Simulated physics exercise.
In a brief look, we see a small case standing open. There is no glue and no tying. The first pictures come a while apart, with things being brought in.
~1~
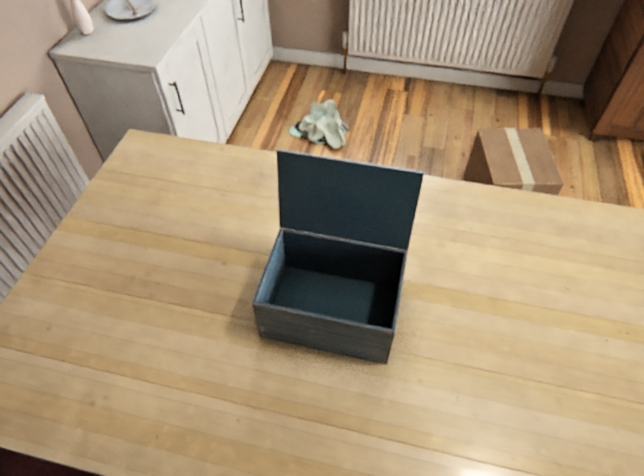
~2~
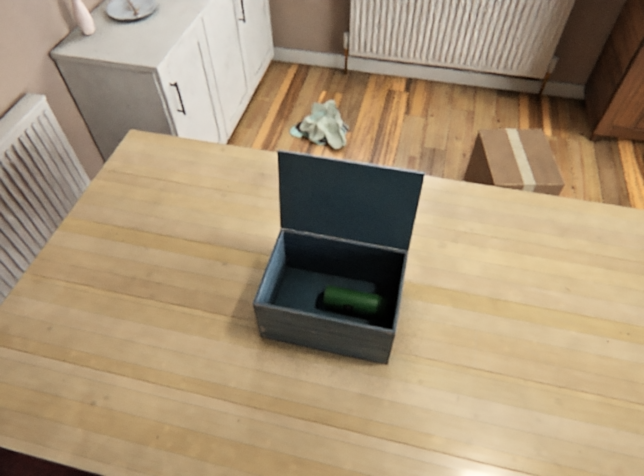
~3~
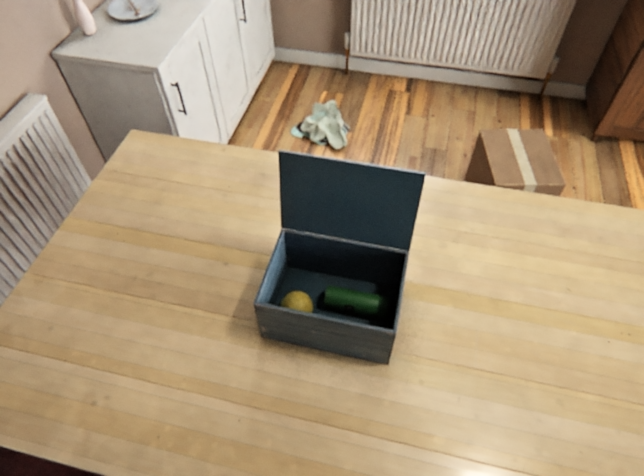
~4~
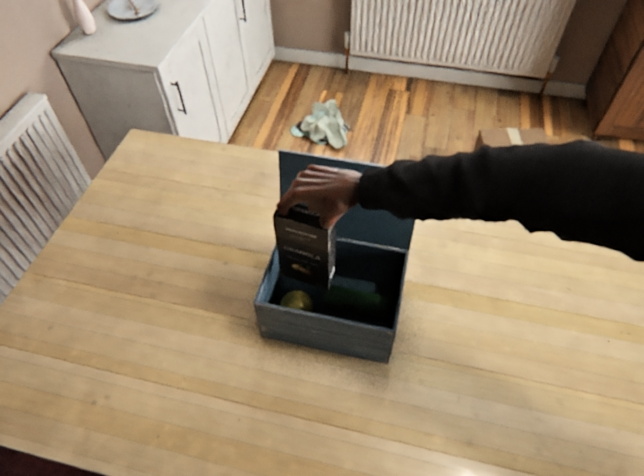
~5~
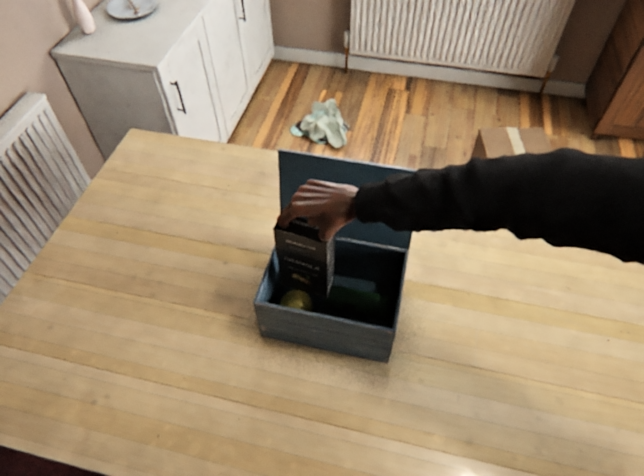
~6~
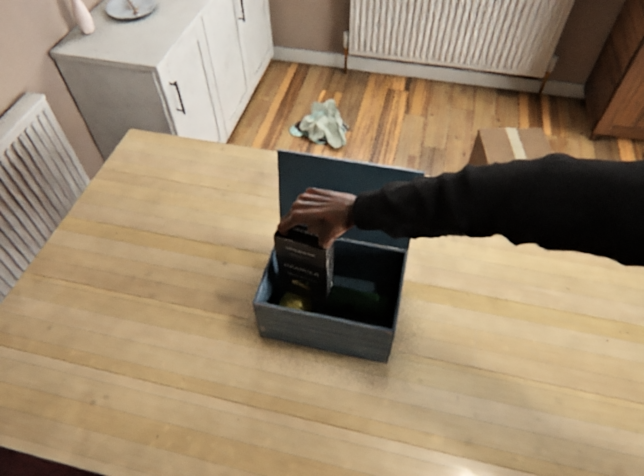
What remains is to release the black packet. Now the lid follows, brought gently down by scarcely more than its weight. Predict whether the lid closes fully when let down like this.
Prediction: The lid closes fully.
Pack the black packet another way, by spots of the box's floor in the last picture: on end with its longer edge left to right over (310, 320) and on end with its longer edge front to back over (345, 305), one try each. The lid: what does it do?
So, first it fits down fine, then it won't go down.
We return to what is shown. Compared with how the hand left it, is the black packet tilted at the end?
Simply put, it gets tilted.
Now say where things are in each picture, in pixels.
In the first frame, the last thing is not in view yet.
In the second frame, the last thing is not in view yet.
In the third frame, the last thing is not in view yet.
The fourth frame shows still above its spot; black packet (307, 248).
The fifth frame shows still above its spot; black packet (306, 258).
The sixth frame shows put in, still held; black packet (306, 265).
Then, 0.80 s on from there, lid starting down; black packet on its side near (346, 311); yellow lemon shifted a little.
Then, 1.70 s on from there, lid 48° above the rim; black packet on its side near (346, 310); yellow lemon shifted a little.
In the end, lid shut; toppled in the box, black packet; the other 2 unmoved. At the end, from the last picture's camera, black packet near (346, 310).
